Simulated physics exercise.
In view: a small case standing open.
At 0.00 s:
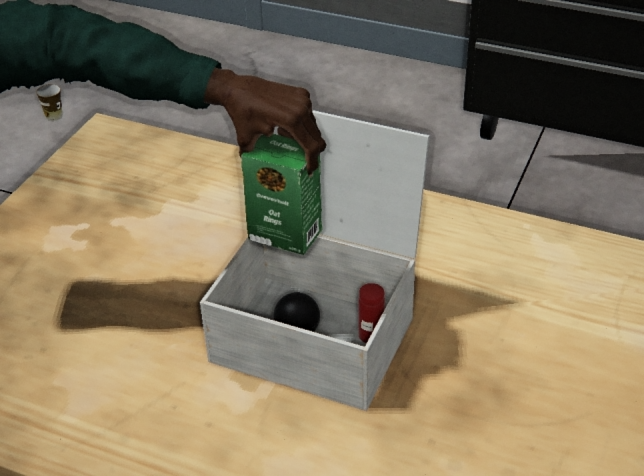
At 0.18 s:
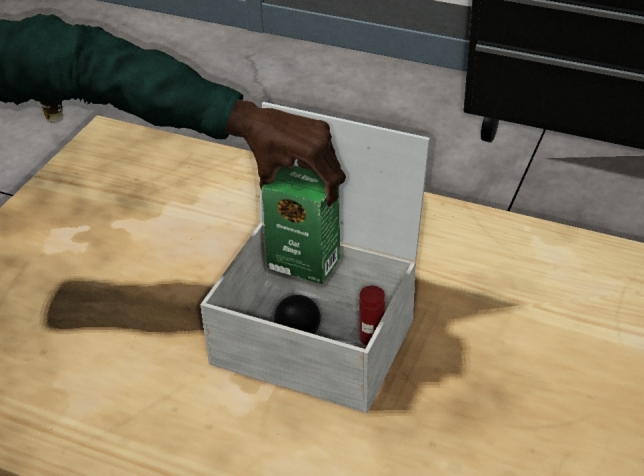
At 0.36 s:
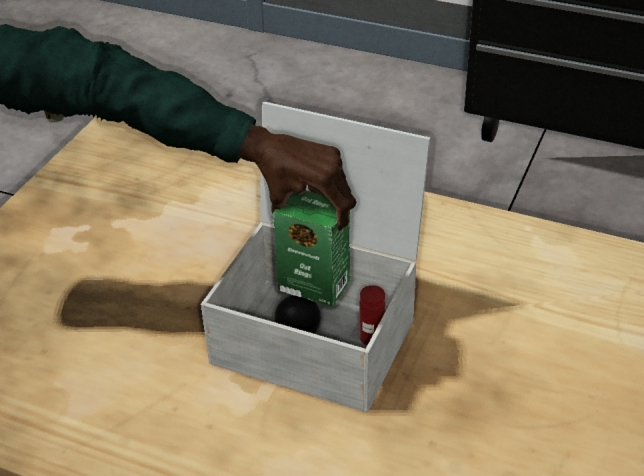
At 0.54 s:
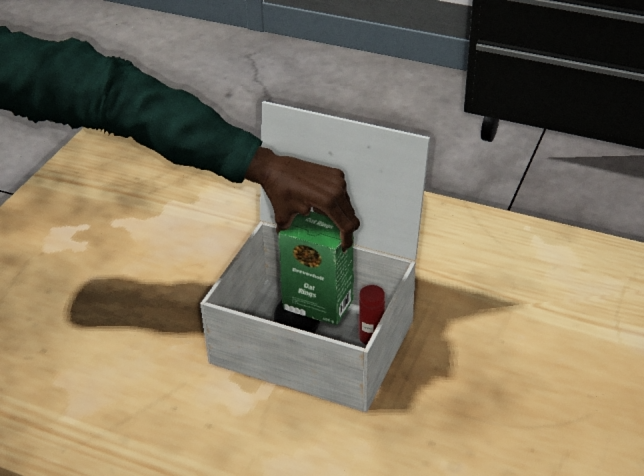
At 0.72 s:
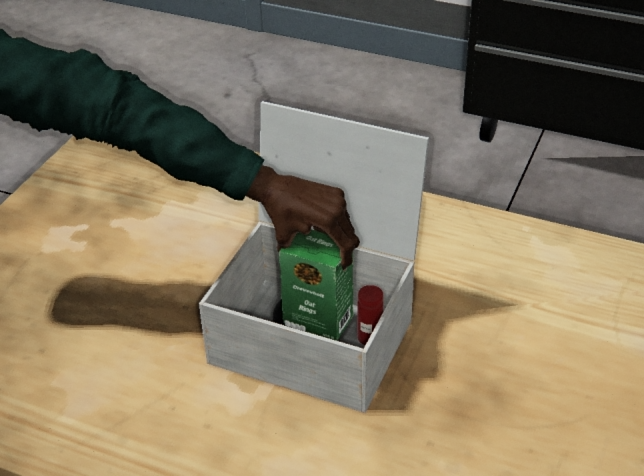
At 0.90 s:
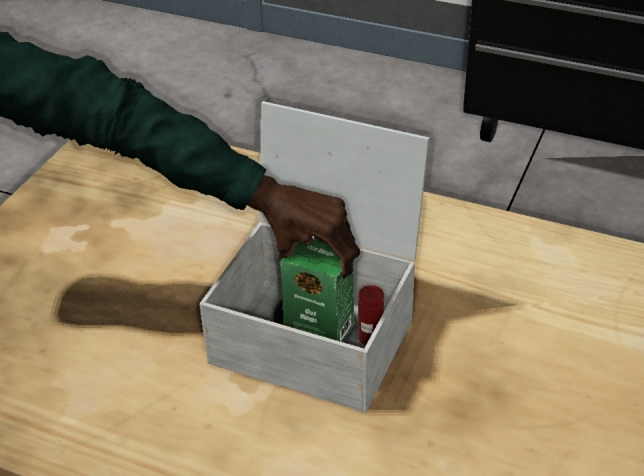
On a wooden table, a hand lowers a green carton into a small open case.
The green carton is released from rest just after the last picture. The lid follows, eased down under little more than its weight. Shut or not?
Outcome: The lid is held up.
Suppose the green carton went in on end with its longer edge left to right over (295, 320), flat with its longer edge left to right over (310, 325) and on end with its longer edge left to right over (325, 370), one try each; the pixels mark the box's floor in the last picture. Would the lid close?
In the first case it will not close; in the second case it sits on the rim; in the third case it is held up.
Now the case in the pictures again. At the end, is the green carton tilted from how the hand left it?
It tips.
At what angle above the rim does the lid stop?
Some 16° above the rim.
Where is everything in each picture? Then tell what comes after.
In the first frame, coming down; green carton (283, 194).
In the second frame, coming down; green carton (302, 224).
In the third frame, coming down; green carton (313, 247).
In the fourth frame, coming down; green carton (317, 268).
In the fifth frame, coming down; green carton (317, 284).
In the sixth frame, put in, still held; green carton (318, 293).
After 1.40 s, green carton tipped 58° from how it was near (326, 323); black ball rolled about its own width.
After 2.40 s, lid 65° above the rim; green carton tipped 58° from how it was near (326, 323); black ball rolled about its own width.
After 2.90 s, lid 21° above the rim; green carton tipped 58° from how it was near (326, 323); black ball rolled about its own width.
At rest (6.5 s), lid 17° above the rim; tipped over in the box, green carton; moved from the start, black ball; red shaker in place. Seen from the same camera at the end, green carton near (326, 323).
